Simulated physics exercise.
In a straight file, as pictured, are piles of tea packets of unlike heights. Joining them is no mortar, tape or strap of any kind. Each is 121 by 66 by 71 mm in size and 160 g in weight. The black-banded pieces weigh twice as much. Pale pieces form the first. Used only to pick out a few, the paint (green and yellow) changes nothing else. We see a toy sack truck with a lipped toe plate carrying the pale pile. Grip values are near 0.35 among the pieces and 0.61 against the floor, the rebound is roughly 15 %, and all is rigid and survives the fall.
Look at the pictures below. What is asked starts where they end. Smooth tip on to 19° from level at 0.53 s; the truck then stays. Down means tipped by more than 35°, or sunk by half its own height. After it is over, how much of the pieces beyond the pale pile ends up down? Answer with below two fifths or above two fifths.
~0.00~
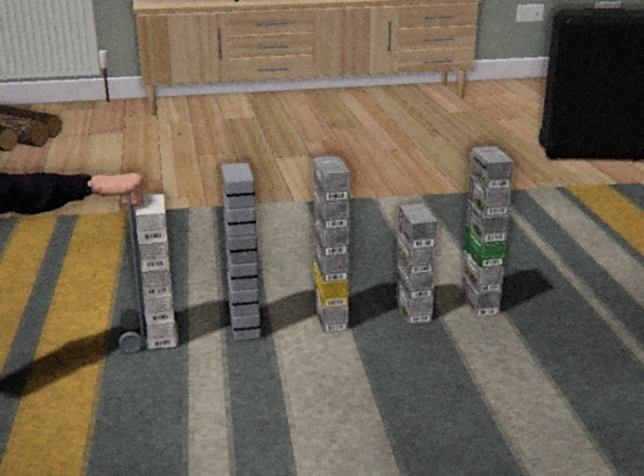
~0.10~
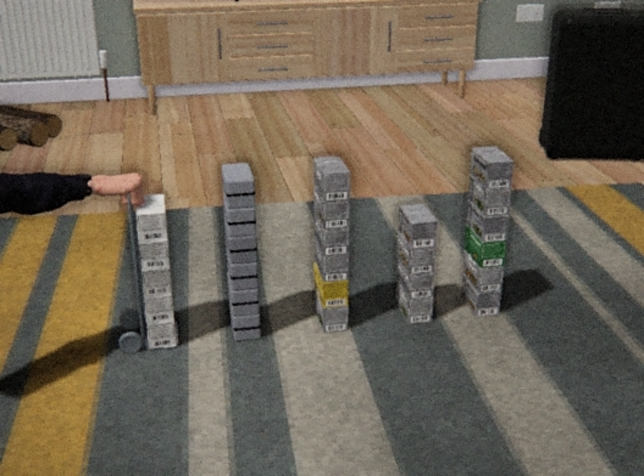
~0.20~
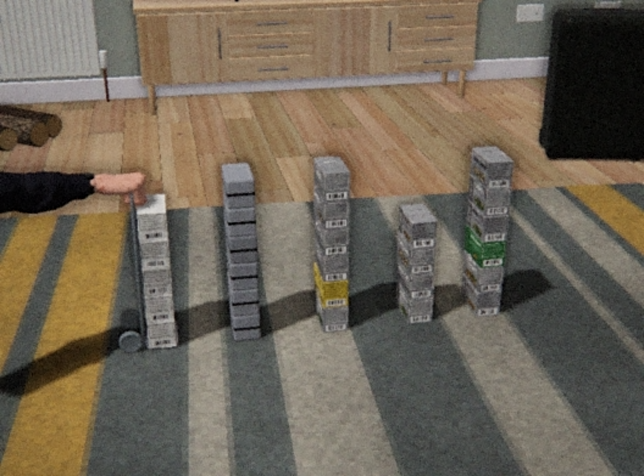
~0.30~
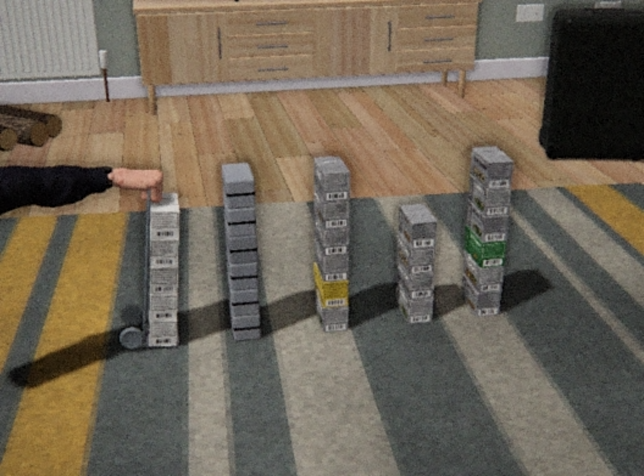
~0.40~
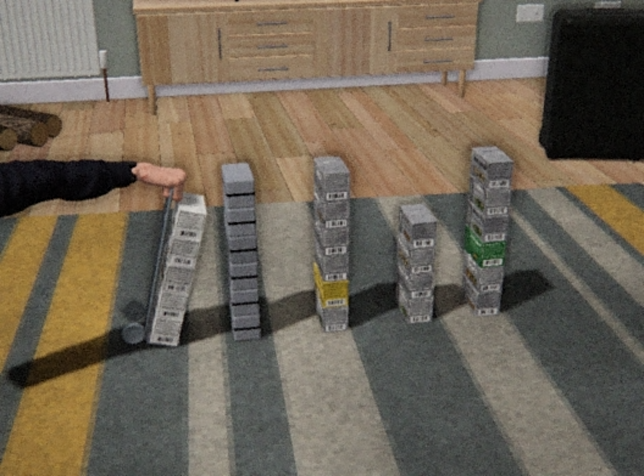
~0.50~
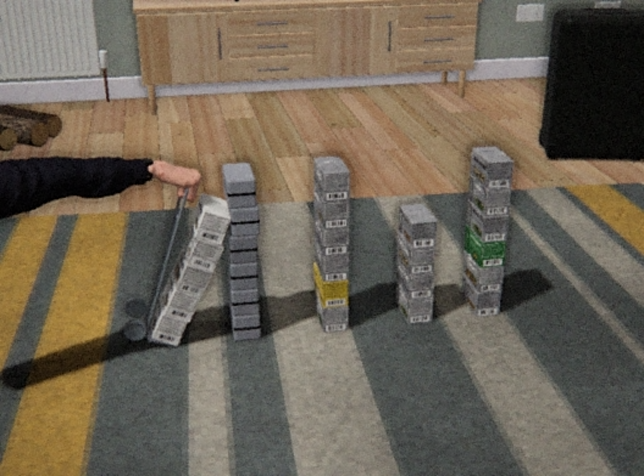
Above two fifths.
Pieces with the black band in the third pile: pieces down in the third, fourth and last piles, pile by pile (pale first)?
Then the third pile would have 6 down, the fourth 4, and the last 6.
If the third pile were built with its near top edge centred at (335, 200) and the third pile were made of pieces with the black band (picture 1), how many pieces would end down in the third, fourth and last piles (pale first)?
Pile by pile that makes third 5, fourth 4, last 6.
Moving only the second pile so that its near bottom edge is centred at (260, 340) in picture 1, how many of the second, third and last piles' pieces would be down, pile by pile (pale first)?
Second 6; third 5; last 6.
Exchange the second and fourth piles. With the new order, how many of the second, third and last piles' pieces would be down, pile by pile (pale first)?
Down per pile: Second 4, third 6, last 6.
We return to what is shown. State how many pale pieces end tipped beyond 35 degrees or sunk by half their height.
5 pieces.
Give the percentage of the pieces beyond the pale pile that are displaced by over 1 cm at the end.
Share: 100 in a hundred.
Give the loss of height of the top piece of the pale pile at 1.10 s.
I'd put it at close to 6 cm below where it started.
Around 1.10 s, 5 of the pale pile down; none of the 22 other packets down, 9 disturbed.
Around 1.38 s, 5 of the pale pile down; 12 of the 22 other packets down; yellow packet tipped 57°, 25 mm lower.
Around 1.76 s, 5 of the pale pile down; 22 of the 22 other packets down; yellow packet on its side; green packet tipped 56°, 12 cm lower.
Finally (2.6 s), 5 of the pale pile down; 22 of the 22 other packets down; green packet on its side; yellow packet on its side. That is 100 per cent. Seen by the last camera, middles, green packet near (567, 285), yellow packet near (391, 303).
